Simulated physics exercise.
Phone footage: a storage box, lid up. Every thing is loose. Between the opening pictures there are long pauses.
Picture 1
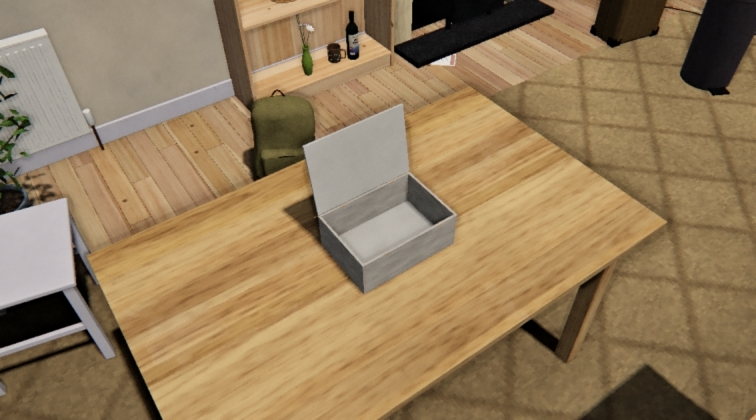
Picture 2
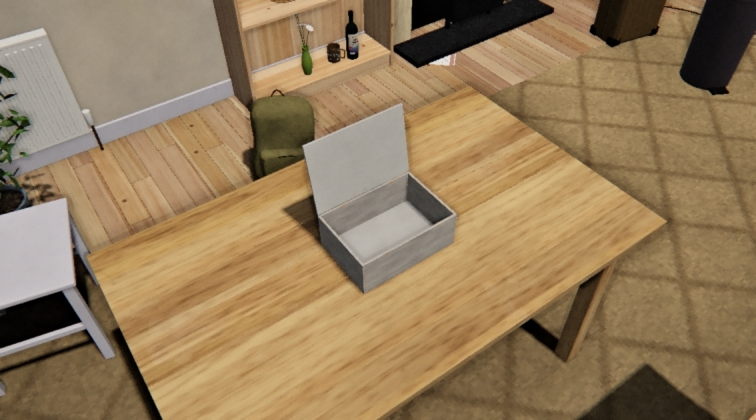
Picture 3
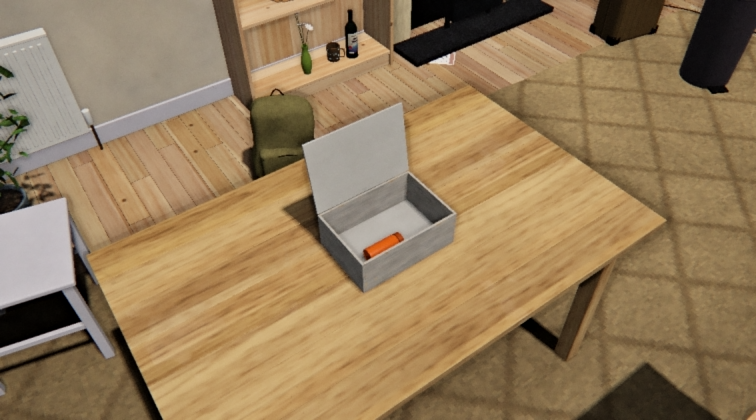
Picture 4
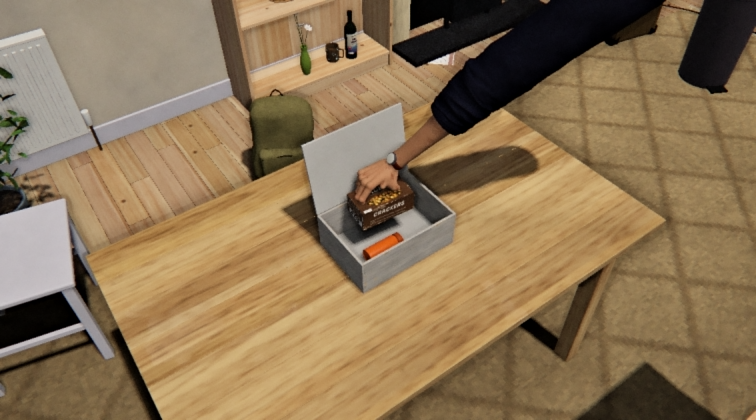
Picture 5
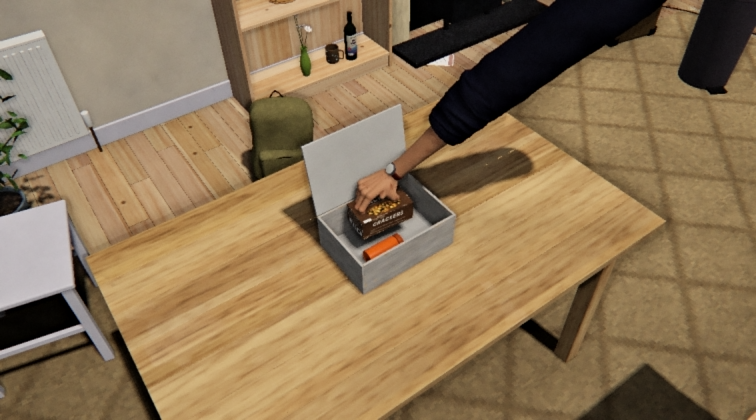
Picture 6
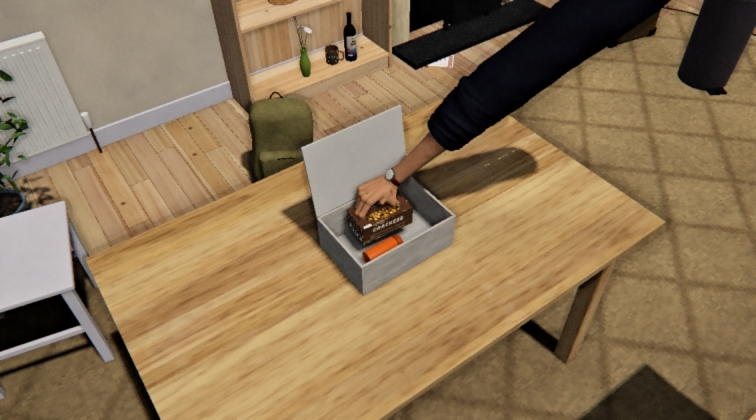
Open grey box on a wooden table, an orange object appearing inside, then a hand lowering a brown carton in behind it.
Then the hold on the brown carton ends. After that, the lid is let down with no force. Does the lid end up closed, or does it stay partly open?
Turns out the lid lands in place.
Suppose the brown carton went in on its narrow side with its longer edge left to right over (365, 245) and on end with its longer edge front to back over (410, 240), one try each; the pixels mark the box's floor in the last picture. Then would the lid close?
Shut, then open.
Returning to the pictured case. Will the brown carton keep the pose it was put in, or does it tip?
Once everything settles, the brown carton keeps its original angle.
Then, 1.10 s after the last picture, lid starting down; brown carton slid a little near (380, 226); orange shaker rolled about its own width.
Then, 1.70 s after the last picture, lid 49° above the rim; brown carton slid a little near (380, 226); orange shaker rolled about its own width.
Then, 1.90 s after the last picture, lid 16° above the rim; brown carton slid a little near (380, 226); orange shaker rolled about its own width.
At rest, lid shut; moved from the start, brown carton and orange shaker. Seen from the same camera at the end, brown carton near (380, 226).
